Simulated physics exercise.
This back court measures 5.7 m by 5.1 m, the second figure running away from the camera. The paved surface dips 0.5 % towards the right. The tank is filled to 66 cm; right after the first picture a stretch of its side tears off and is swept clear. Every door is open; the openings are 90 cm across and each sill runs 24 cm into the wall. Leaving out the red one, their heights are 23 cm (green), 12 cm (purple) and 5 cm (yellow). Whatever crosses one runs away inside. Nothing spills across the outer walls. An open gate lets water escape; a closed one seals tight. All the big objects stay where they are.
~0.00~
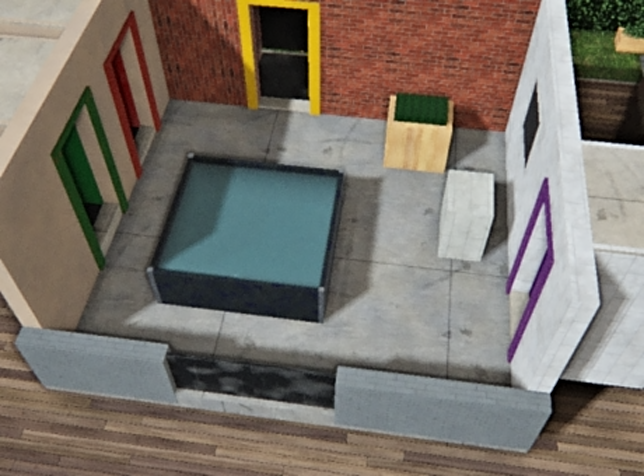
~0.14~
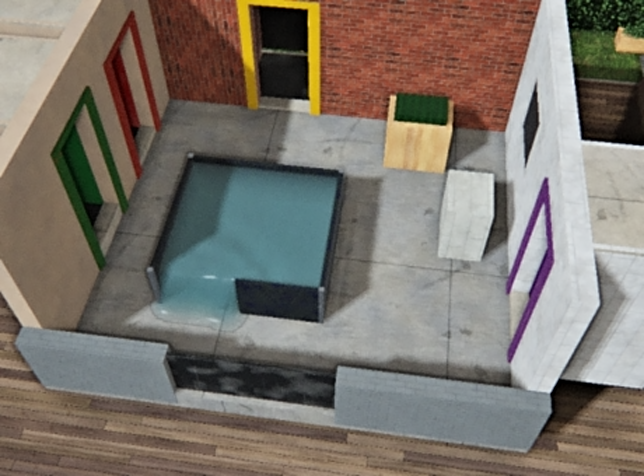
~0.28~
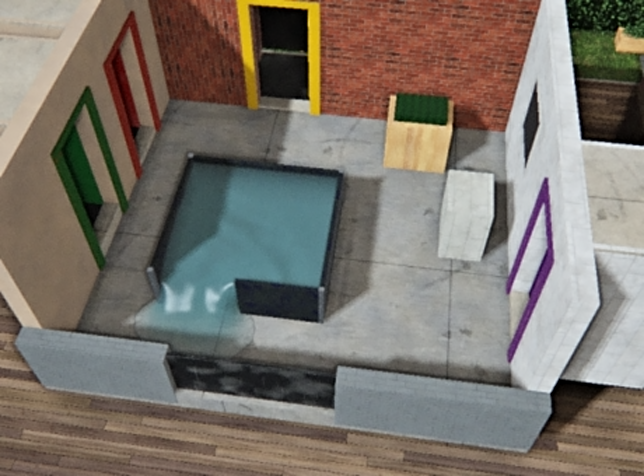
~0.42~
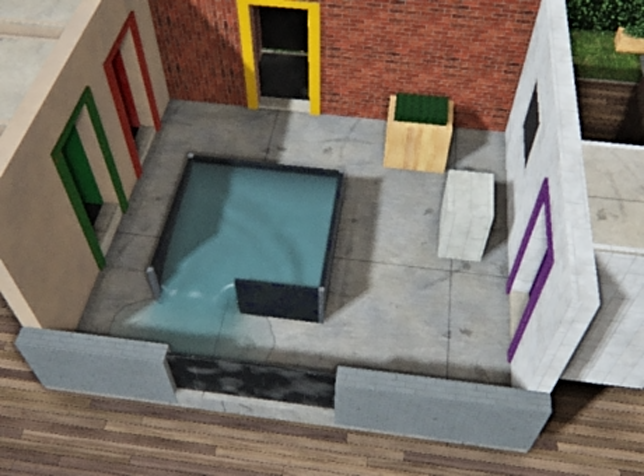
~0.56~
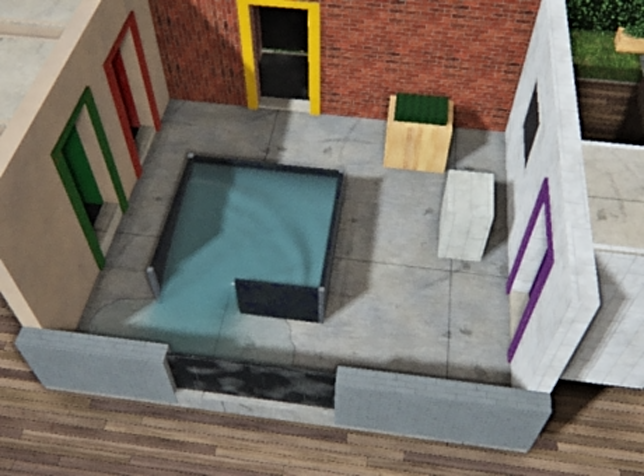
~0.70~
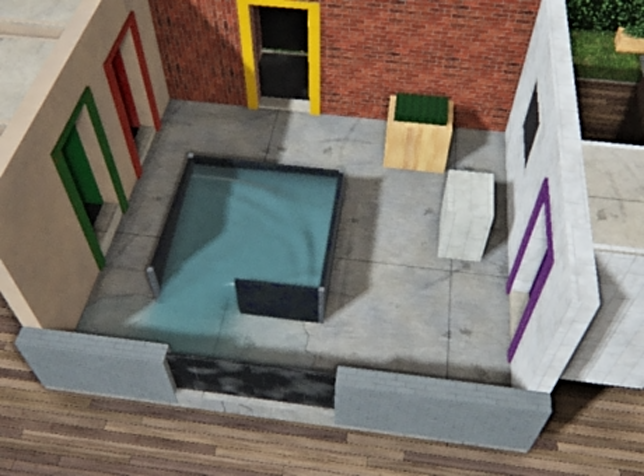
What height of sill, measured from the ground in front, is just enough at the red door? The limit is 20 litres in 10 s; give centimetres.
At least 7 cm or so.
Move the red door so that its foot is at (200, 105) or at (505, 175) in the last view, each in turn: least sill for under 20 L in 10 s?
About 24 and 12.5 cm.
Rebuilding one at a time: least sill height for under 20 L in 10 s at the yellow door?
Roughly 6.0 cm at yellow.
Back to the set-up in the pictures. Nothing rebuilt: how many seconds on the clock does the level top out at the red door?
Around 6.0 s.
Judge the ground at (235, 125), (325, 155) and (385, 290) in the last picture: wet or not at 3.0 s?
In turn: Under water, not reached, flooded.
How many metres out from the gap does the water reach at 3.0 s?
Roughly 4.4 m.
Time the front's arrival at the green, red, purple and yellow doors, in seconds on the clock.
Green 1.6 s, red 2.2 s, purple 2.2 s, yellow 3.2 s.
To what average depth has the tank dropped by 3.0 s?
Roughly 31 cm on average.
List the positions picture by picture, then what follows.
The tank at (252, 222) is whole and still, 66 cm deep; the red door at (135, 104) is dry, in the first picture.
The gap is at (200, 297), the front 0.2 m out at (164, 316); the back of the tank holds 66 cm, in the second picture.
Water pours out at (200, 297) and has run 0.7 m, to a hidden place; about 10 cm deep outside, 66 cm at the back, in the third picture.
The gap is at (200, 298), the front 1.1 m out at a hidden place; the back of the tank holds 66 cm, in the fourth picture.
The front is at a hidden place, 1.3 m from the gap at (200, 298); 2.3 m2 of floor is wet, 65 cm left at the back, in the fifth picture.
The front is at a hidden place, 1.4 m from the gap at (200, 297); 2.5 m2 of floor is wet, 58 cm left at the back; the red door at (135, 104), 3.1 m from the gap, is still 2.9 m from the nearest water, in the sixth picture.
After 1.4 s water covers 20 % of the floor, deepest (65 cm) near (77, 363); it has not reached the red door.
After 3.0 s water covers 60 % of the floor, deepest (34 cm) near (77, 363); 4 cm at the red door, 0 litres in over its 12 cm sill.
After 10.0 s water covers 100 % of the floor, deepest (18 cm) near (314, 394); 8 cm at the red door, 3 litres in over its 12 cm sill.
At the red door as built, the water arrived by 2.3 s and peaked near 10 cm at 5.8 s.
With a sill of 6.5 cm, 27 litres would have come in within the 10 s; with 9 cm, 8 litres. So under 20 litres takes about 7 cm.
